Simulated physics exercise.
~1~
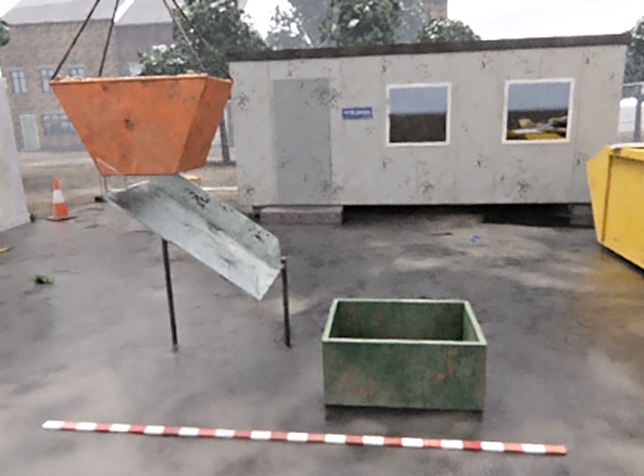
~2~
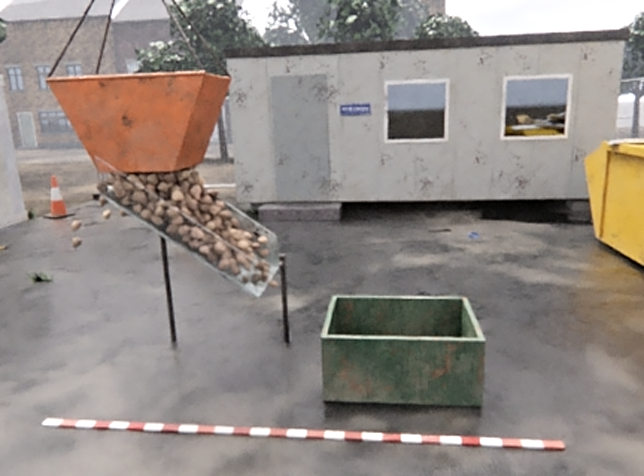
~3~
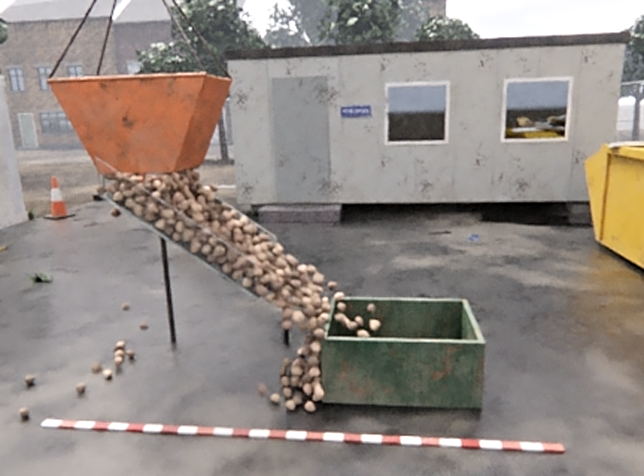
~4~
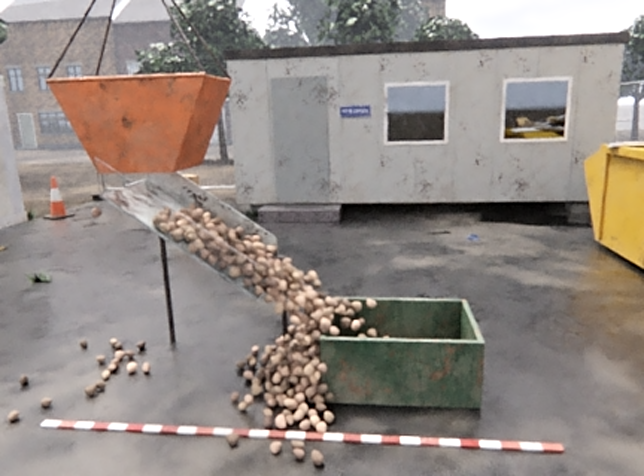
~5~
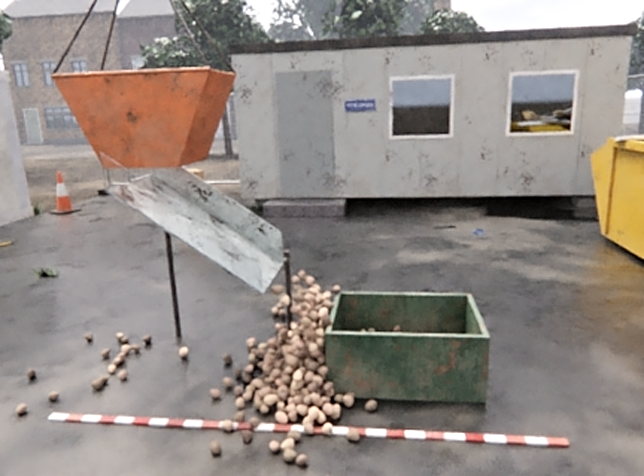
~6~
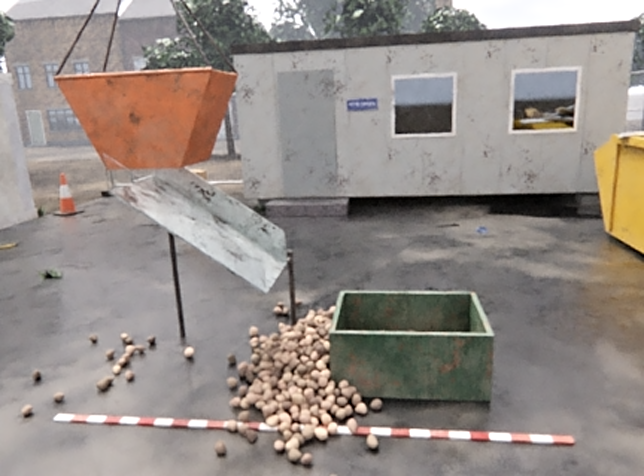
An orange skip drops cobbles down a sloping chute, and most pile left of the green bin.
